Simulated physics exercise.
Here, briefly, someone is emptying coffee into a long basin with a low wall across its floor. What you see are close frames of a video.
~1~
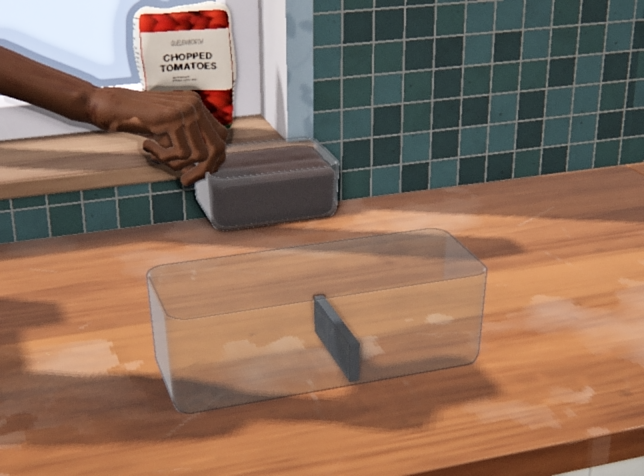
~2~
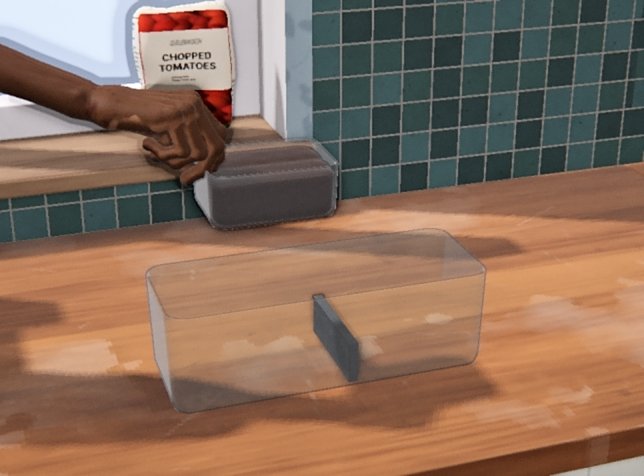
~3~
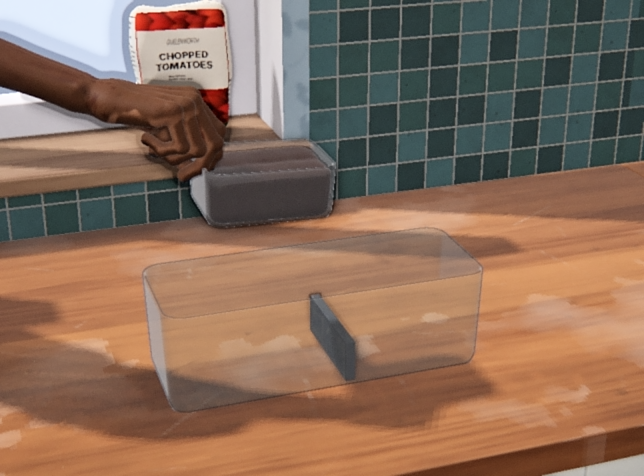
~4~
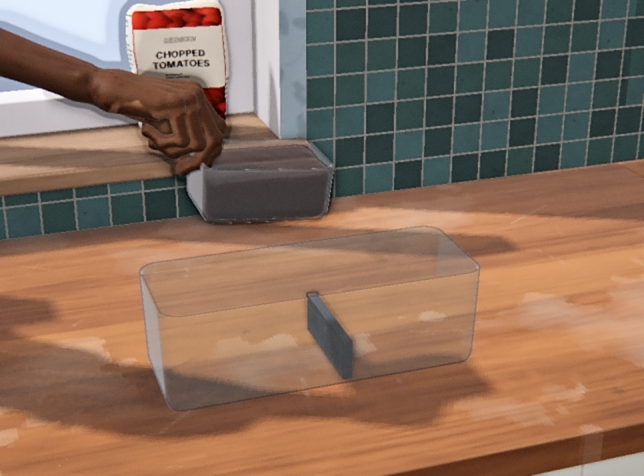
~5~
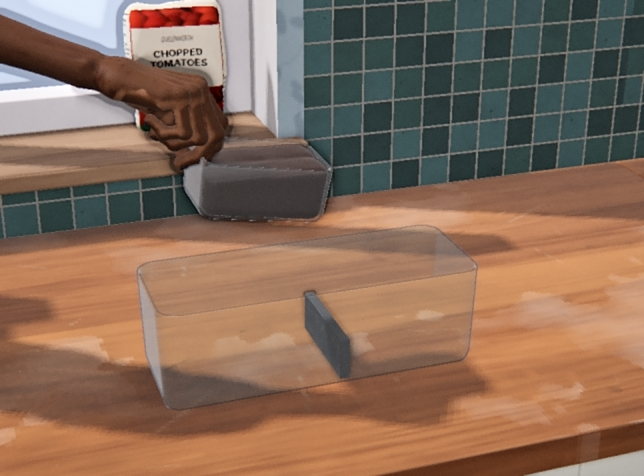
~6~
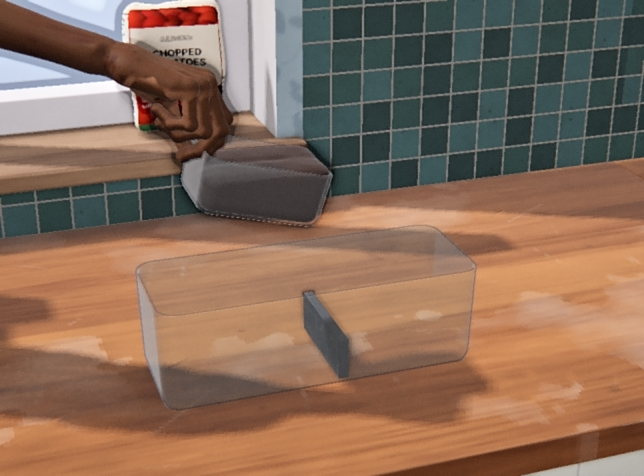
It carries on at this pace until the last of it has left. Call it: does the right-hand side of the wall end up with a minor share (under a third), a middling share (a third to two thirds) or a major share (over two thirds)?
The right side gets a major share.
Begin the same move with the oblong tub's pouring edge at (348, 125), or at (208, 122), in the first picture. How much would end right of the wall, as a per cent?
About 90 per cent, then about 5 per cent.
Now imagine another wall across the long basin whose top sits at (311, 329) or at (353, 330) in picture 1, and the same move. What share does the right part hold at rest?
You'd get roughly 90 per cent the first time and roughly 65 per cent the second.
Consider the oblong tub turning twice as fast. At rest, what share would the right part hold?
Around 80 per cent ends up there.
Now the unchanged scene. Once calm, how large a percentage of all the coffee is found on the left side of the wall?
It comes to about 20 per cent.
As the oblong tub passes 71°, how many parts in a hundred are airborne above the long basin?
Something like 30 per cent of it.
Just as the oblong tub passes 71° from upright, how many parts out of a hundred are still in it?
Remaining share, estimated: 25 %.
A moment on, the oblong tub is tipped part way and 25 per cent is still to pour, 0 is left of the wall and 43 right of it.
Next, the oblong tub is tipped right over and 3 per cent is still to pour, 13 is left of the wall and 79 right of it.
Then the oblong tub is tipped right over and 0 per cent is still to pour, 19 is left of the wall and 79 right of it.
Later the oblong tub is tipped right over and 0 per cent is still to pour, 19 is left of the wall and 79 right of it.
In the end 19 per cent lies left of the wall, 79 right of it and 2 outside.
